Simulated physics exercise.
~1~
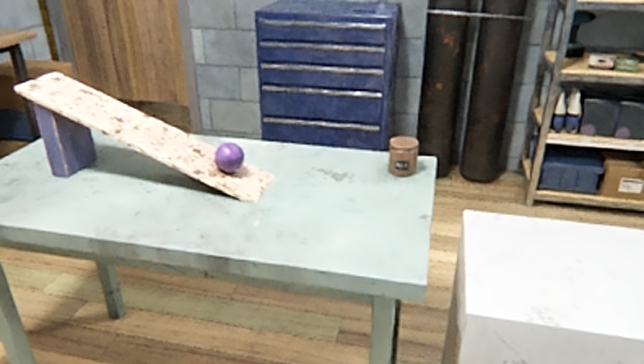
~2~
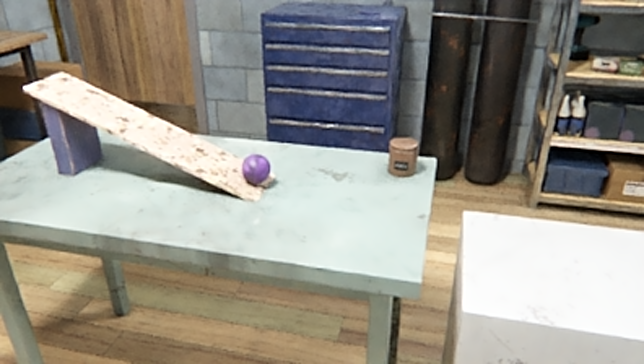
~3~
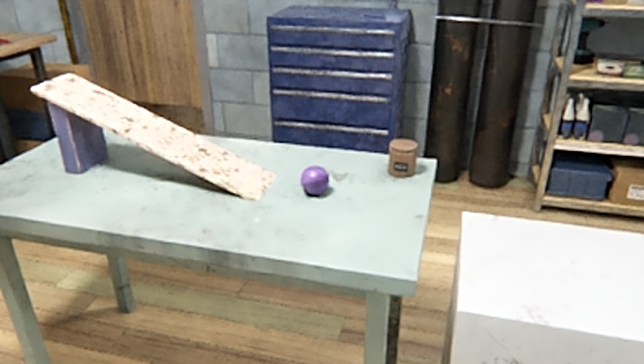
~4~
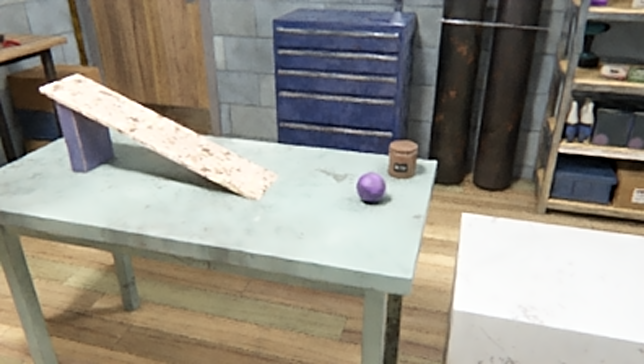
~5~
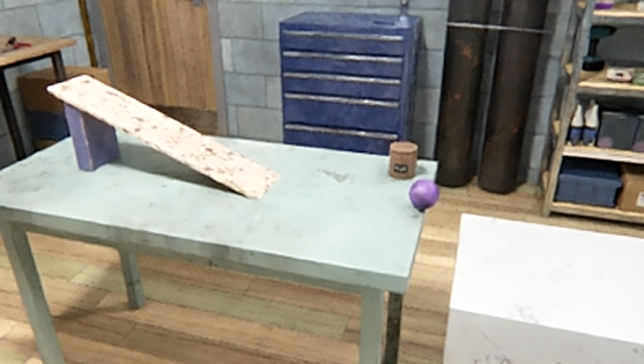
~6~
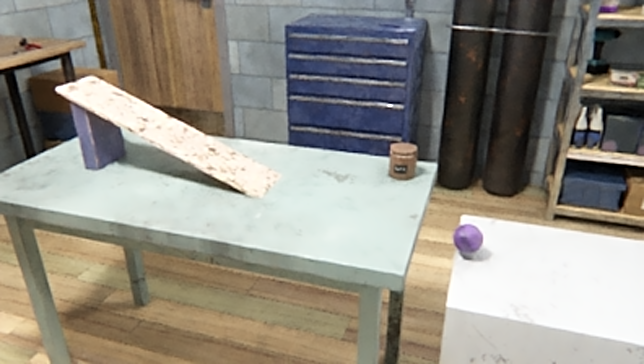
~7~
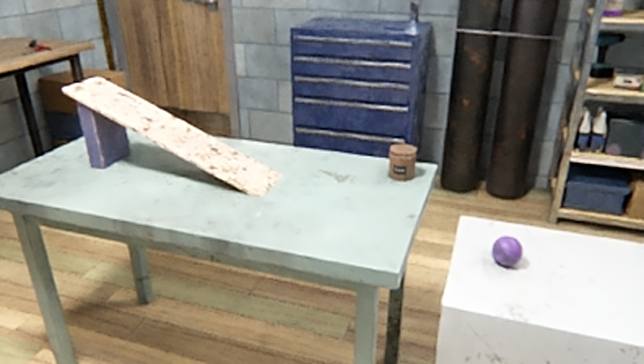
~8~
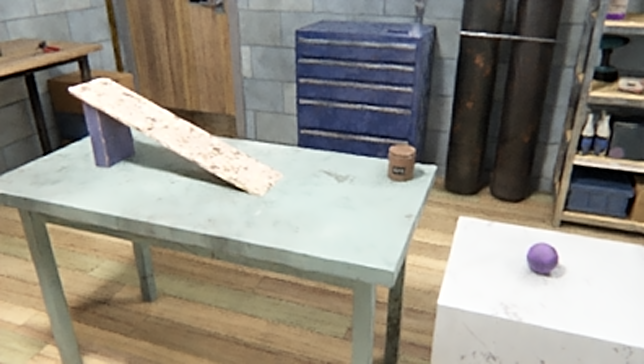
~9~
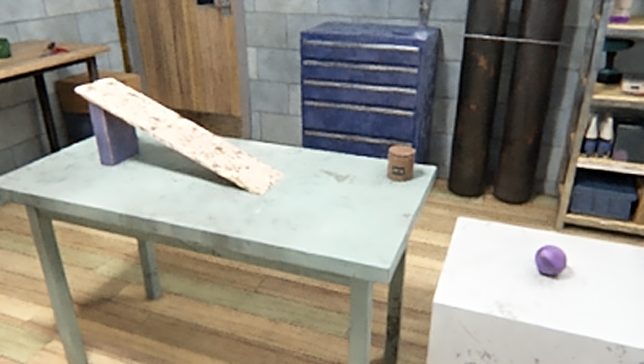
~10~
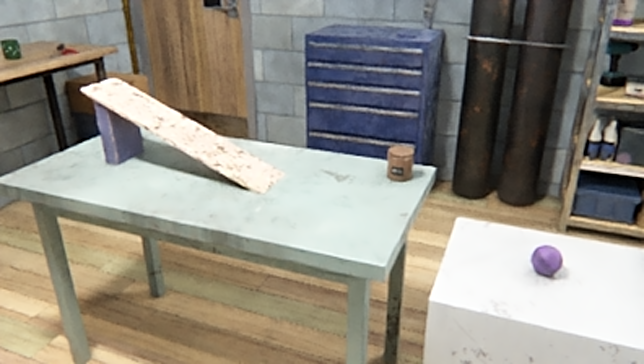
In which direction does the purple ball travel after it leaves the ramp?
The purple ball travels to the right, crossing the table and carrying on onto the lower white surface.
